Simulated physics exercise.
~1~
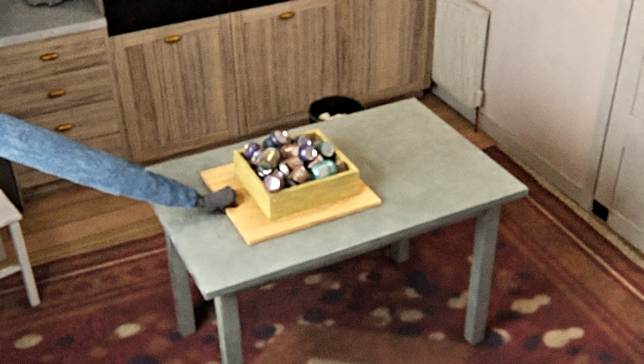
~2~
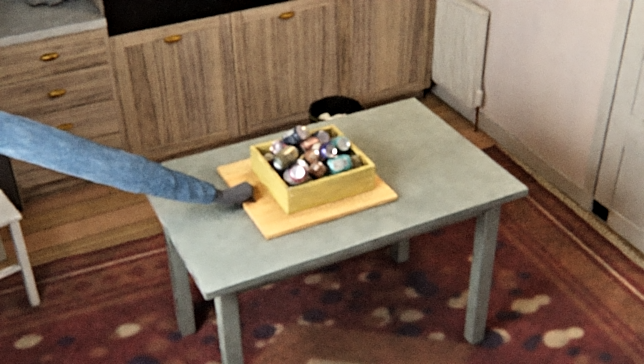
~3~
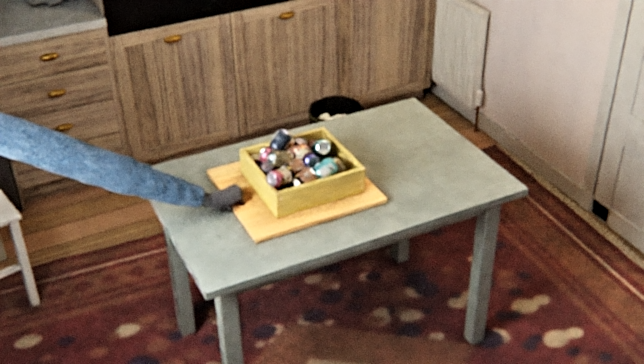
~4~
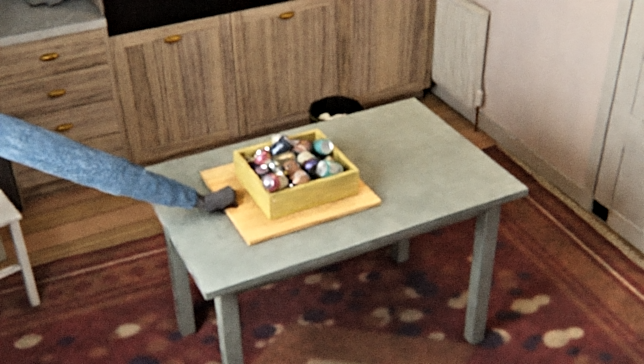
A blue-sleeved arm with a dark glove reaches in from the left and holds a wooden board carrying a yellow crate of small, multicoloured cans. They sit on a grey-green table in a kitchen, seen from above, with wooden cabinets behind and a patterned red rug below. The hand pushes the board and crate a short way to the right, and the loose cans shift about inside. It then draws them slightly back left, and farther left again. At the end, the crate is back about where it began, with every can still inside.
